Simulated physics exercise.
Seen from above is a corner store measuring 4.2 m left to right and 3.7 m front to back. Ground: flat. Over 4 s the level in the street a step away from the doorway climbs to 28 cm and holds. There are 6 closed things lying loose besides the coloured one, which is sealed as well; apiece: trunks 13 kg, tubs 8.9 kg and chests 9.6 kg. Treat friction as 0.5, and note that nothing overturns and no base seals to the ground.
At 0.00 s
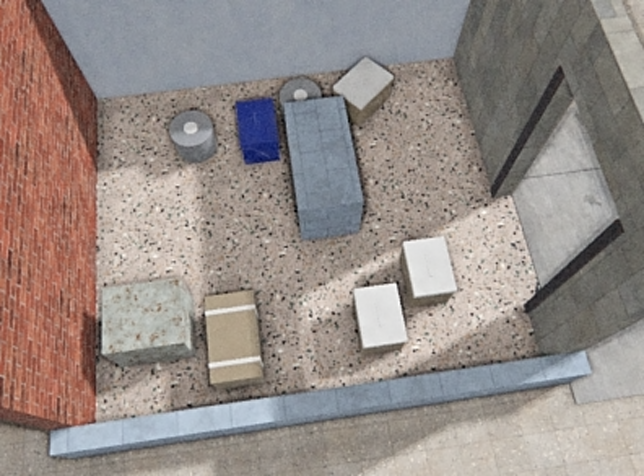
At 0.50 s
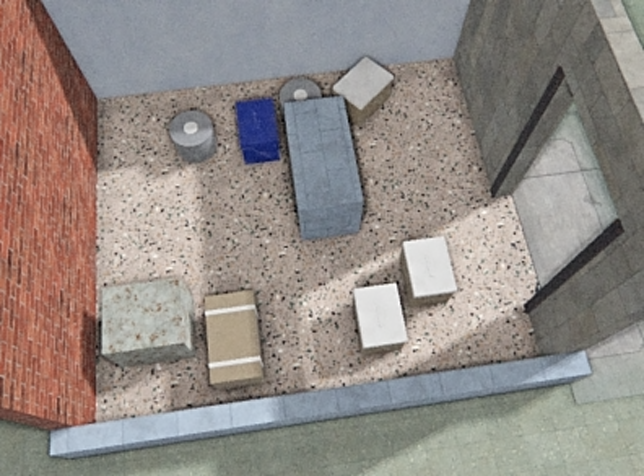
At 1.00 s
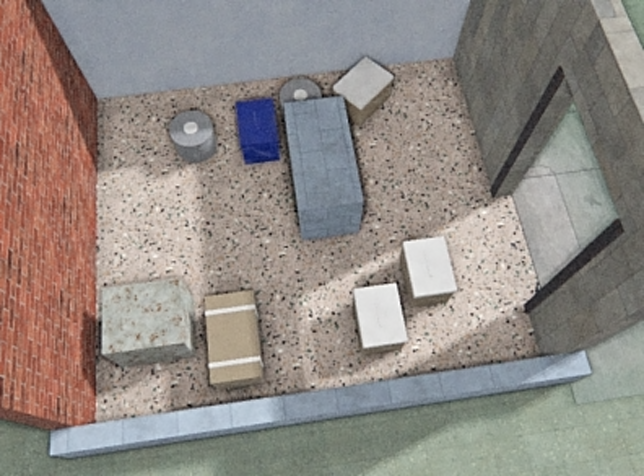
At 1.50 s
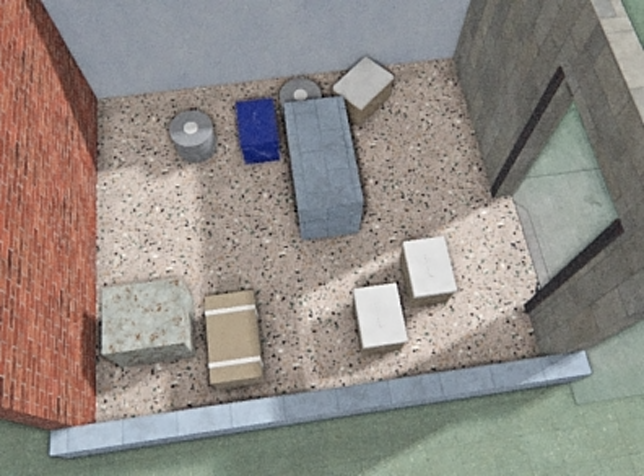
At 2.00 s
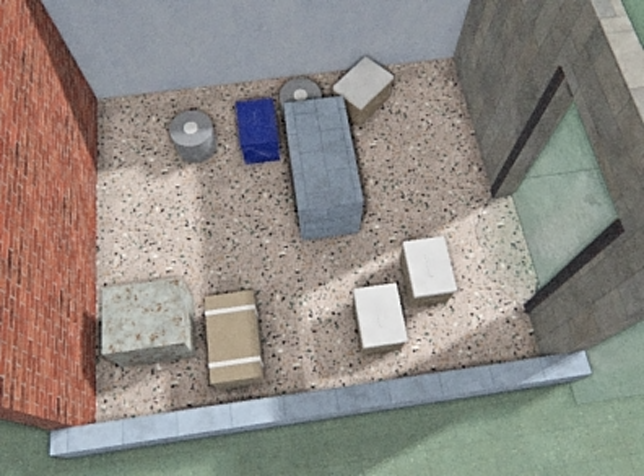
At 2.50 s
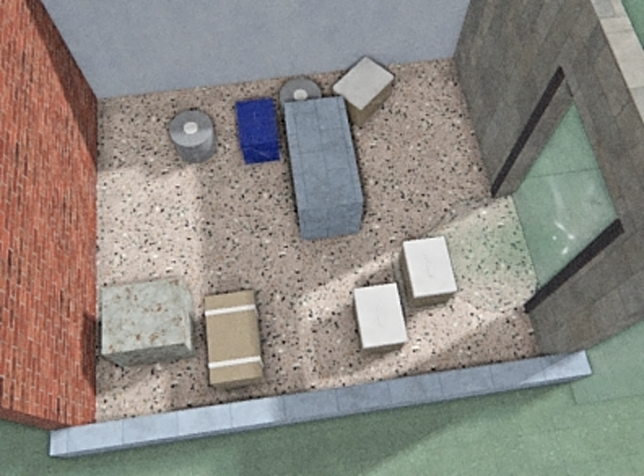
Greenish water spreads over the paving outside a small room with a speckled floor, seen from high above between a red brick wall and a grey wall with a doorway. A blue box and grey round tubs sit near the back by a large blue-grey block, with pale, tan and mottled boxes around them. The water slides through the right-hand doorway onto the floor, while the boxes, tubs and camera stay still.
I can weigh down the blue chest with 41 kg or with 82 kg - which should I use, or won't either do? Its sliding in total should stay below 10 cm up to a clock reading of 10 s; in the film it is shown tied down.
Go with the lighter one.
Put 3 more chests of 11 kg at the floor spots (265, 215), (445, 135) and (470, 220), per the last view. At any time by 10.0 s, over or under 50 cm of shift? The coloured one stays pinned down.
Result, in turn - falls shy; exceeds it; exceeds it.
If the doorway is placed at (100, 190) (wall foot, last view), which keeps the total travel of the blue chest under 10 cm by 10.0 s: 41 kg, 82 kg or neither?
So only the heavy mass does it.
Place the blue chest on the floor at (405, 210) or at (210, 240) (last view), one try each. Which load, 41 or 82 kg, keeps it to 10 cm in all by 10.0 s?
In order: Only the heavier one succeeds; even the lighter mass works.
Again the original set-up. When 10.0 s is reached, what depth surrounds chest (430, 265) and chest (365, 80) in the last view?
Roughly 18 and 10 cm.
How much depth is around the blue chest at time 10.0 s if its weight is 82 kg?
10 cm, roughly.
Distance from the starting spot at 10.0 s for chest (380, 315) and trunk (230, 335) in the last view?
One is off by 120 cm, the other by 20 cm, in the order asked.
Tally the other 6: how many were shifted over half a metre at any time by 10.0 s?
The answer here is 5.
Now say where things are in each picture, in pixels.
The blue chest at (257, 121), on the bottom; water covers 0.0 m2; 0 of 7 have shifted, in the first frame.
The blue chest at (257, 121) rests on the ground; water covers 0.0 m2; 0 of 7 have shifted, in the second frame.
The blue chest at (257, 121) rests on the ground; 0.0 m2 under water; 0 of 7 have shifted, in the third frame.
The blue chest at (257, 121) rests on the ground; 0.0 m2 under water; 0 of 7 have shifted, in the fourth frame.
The blue chest at (257, 121), on the bottom; 0.2 m2 under water; 0 of 7 have shifted, in the fifth frame.
The blue chest at (257, 121) rests on the ground; water covers 0.8 m2; 0 of 7 have shifted, in the sixth frame.
After 3.5 s the blue chest would be 0 cm from its start with 41 kg and 0 cm from its start with 82 kg; 0 cm of water round it then.
After 4.5 s the blue chest would be 0 cm from its start with 41 kg and 0 cm from its start with 82 kg; 0 cm of water round it then.
After 7.0 s the blue chest would be 0 cm from its start with 41 kg and 0 cm from its start with 82 kg; 1 cm of water round it then.
After 10.0 s the blue chest would be 0 cm from its start with 41 kg and 0 cm from its start with 82 kg; 10 cm of water round it then.
